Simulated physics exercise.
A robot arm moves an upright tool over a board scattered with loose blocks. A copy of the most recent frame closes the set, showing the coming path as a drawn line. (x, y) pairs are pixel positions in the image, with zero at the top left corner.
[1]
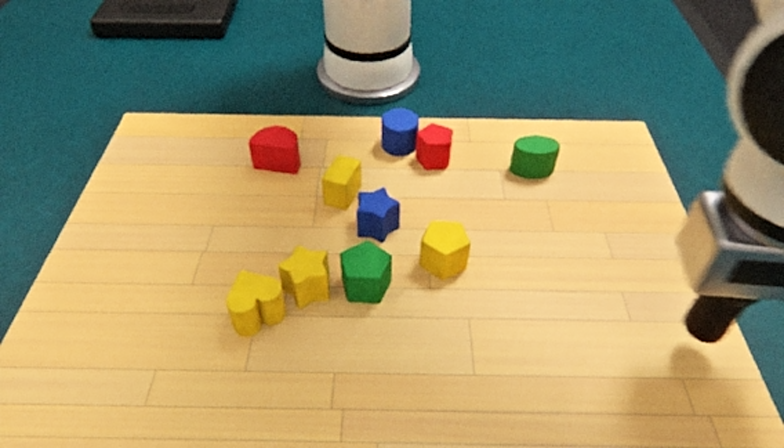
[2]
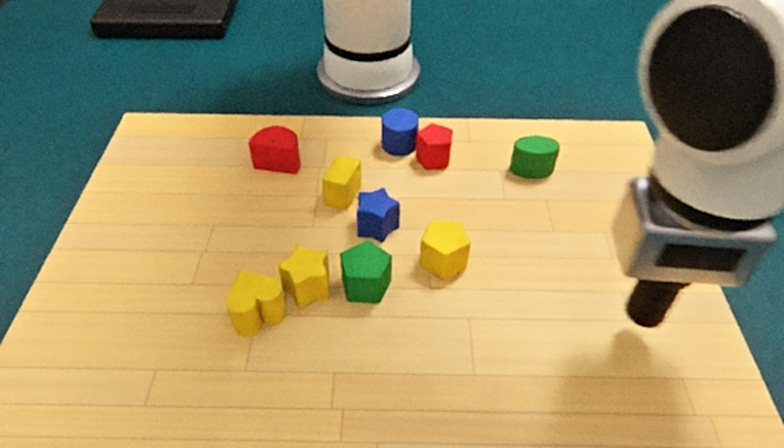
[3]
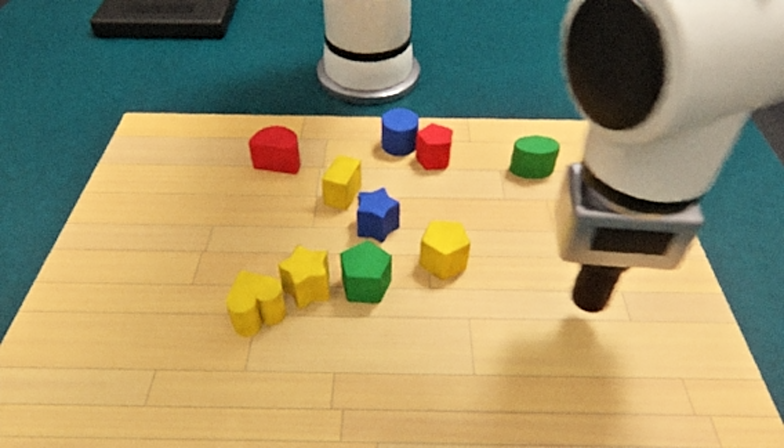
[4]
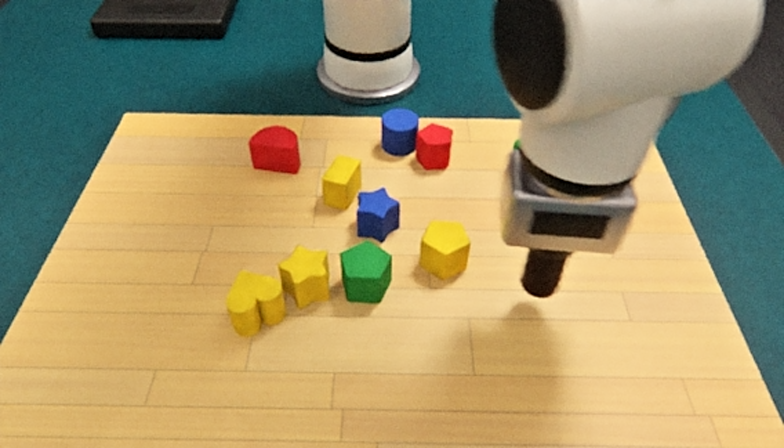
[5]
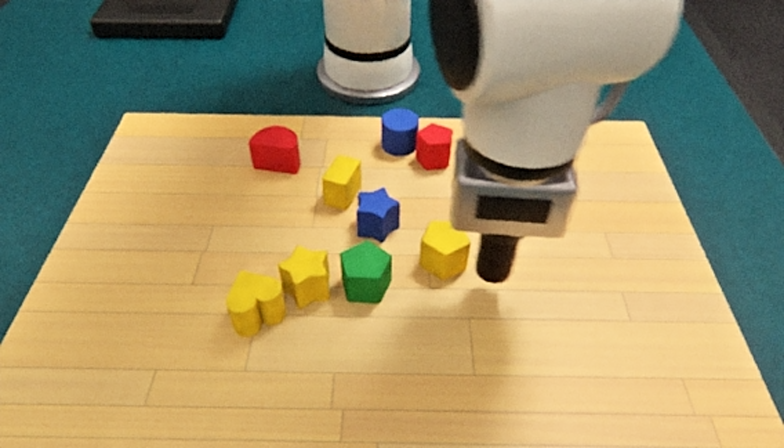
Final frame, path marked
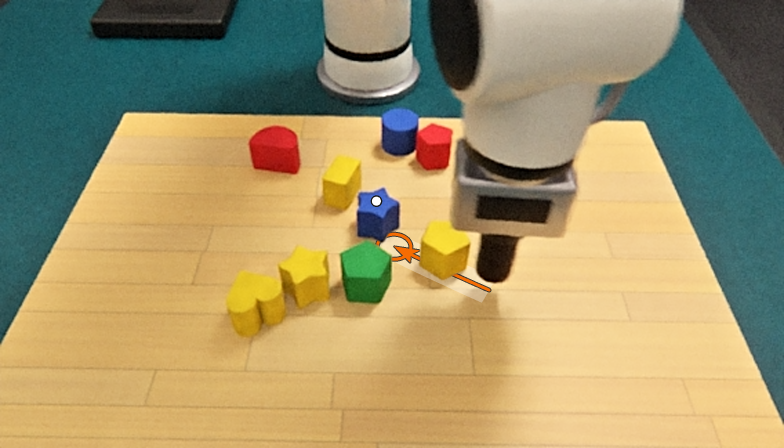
On a wooden board scattered with red, blue, green and yellow blocks, a white robot arm moved its dark-tipped tool steadily leftward from the right edge, nearing the yellow pentagonal block while the blocks stayed still.
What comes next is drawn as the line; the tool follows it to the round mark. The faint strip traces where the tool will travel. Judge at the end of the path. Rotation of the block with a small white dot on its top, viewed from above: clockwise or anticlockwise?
Bird's-eye view: Counterclockwise.
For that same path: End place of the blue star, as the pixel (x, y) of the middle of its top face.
It will likely be found at (355, 188).
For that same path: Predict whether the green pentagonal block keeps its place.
At the end, its place is the same.
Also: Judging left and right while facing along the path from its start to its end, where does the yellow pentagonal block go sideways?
Off to the right side.
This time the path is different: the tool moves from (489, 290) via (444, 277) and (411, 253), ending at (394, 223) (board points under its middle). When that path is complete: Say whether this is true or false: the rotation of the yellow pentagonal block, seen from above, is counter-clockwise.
It is false.
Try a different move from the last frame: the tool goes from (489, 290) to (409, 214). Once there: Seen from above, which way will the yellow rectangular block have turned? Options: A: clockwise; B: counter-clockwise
My answer is option A.
The drawn path runs from (489, 290) directly to (394, 247); the dot is on the blue star.
What follows on the original path. One third of the way, tool (458, 256); yellow pentagonal block (433, 227).
Two thirds of the way, tool (425, 241); blue star (372, 198); yellow pentagonal block (408, 210).
At the end, tool (395, 227); yellow rectangular block (339, 167); green pentagonal block not moved; blue star (355, 188), turned 25° anticlockwise; yellow pentagonal block (393, 194), turned 30° clockwise.
